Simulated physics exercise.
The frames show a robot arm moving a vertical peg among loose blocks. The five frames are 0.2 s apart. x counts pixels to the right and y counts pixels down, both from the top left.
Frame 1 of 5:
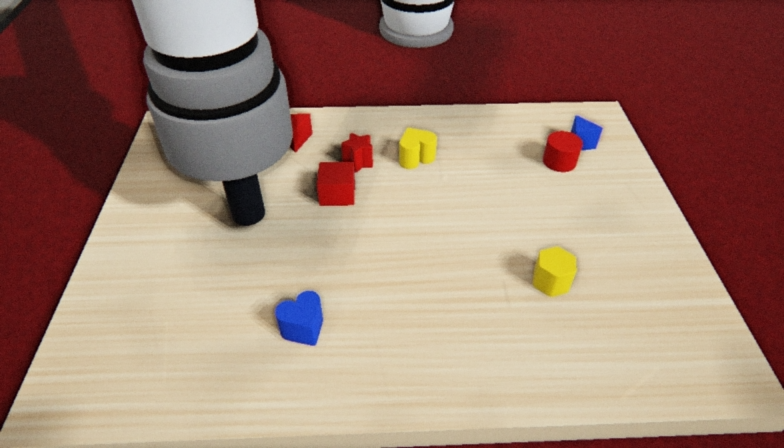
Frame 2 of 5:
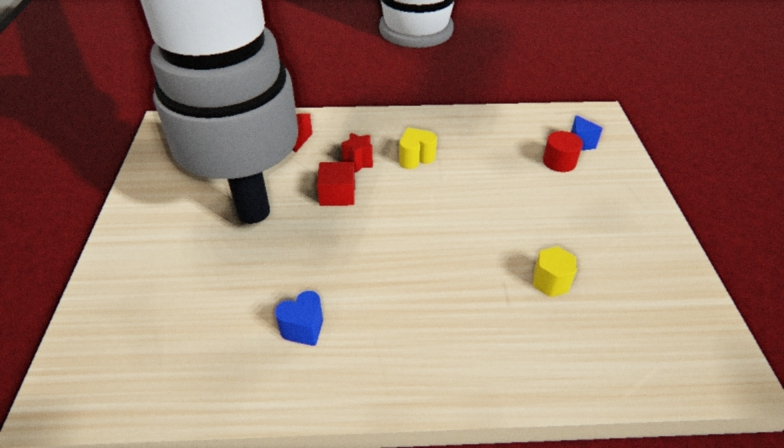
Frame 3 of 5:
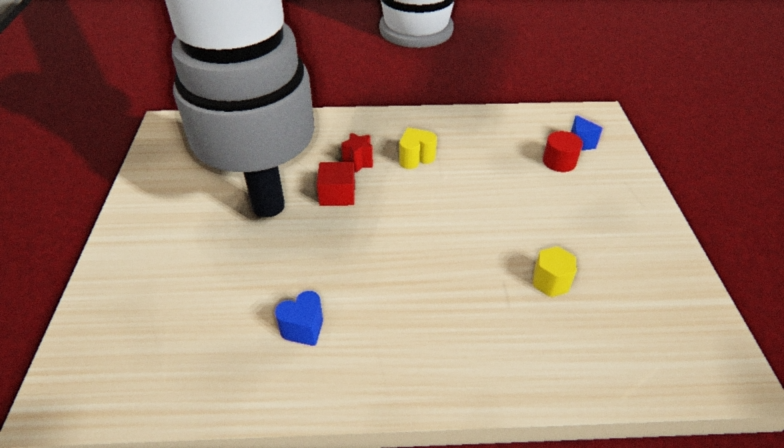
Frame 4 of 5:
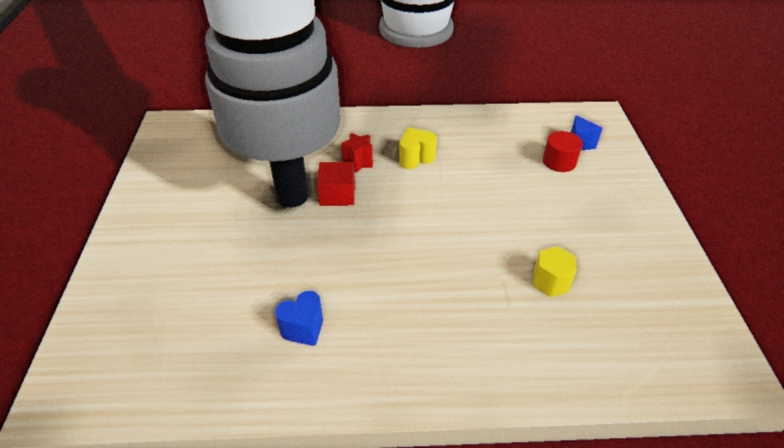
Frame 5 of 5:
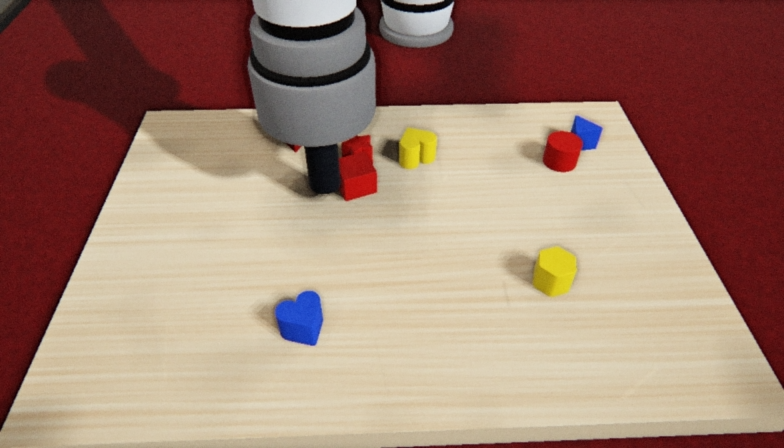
Robot arm sliding its black peg rightward across a wooden board, then nudging a red square block right among scattered coloured blocks.
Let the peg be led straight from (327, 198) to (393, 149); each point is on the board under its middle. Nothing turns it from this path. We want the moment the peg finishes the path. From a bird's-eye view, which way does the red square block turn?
Seen from overhead, it turns clockwise.
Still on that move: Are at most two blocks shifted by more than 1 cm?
I'd say no.
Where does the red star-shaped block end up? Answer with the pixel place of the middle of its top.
Close to (367, 123).
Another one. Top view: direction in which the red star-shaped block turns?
It is turned anticlockwise.
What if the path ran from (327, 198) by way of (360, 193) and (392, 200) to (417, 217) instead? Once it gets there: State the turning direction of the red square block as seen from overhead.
From above, counter-clockwise.
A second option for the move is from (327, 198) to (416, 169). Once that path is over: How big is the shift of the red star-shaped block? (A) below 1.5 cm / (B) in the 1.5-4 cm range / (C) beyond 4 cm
I choose A.
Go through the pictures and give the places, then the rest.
The first picture shows lower end of the peg (249, 215), tops of blocks, red square block (336, 173), red star-shaped block (358, 141), yellow heart-shaped block (417, 138).
The second picture shows peg (254, 213), blocks as before.
The third picture shows peg (269, 207), blocks as before.
The fourth picture shows peg (293, 197), blocks as before.
The fifth picture shows peg (325, 184), red square block (354, 165), red star-shaped block (358, 141), yellow heart-shaped block (417, 138).
What follows on the original path. One third of the way, peg (350, 167); red square block (381, 154); red star-shaped block (358, 139).
Two thirds of the way, peg (373, 151); red square block (405, 145), turned 35° clockwise; red star-shaped block (364, 128), turned 60° anticlockwise; yellow heart-shaped block (439, 133), turned 15° anticlockwise.
At the end, peg (393, 136); red square block (413, 145), turned 60° clockwise; red star-shaped block (367, 123), turned 105° anticlockwise; yellow heart-shaped block (445, 133), turned 35° anticlockwise.
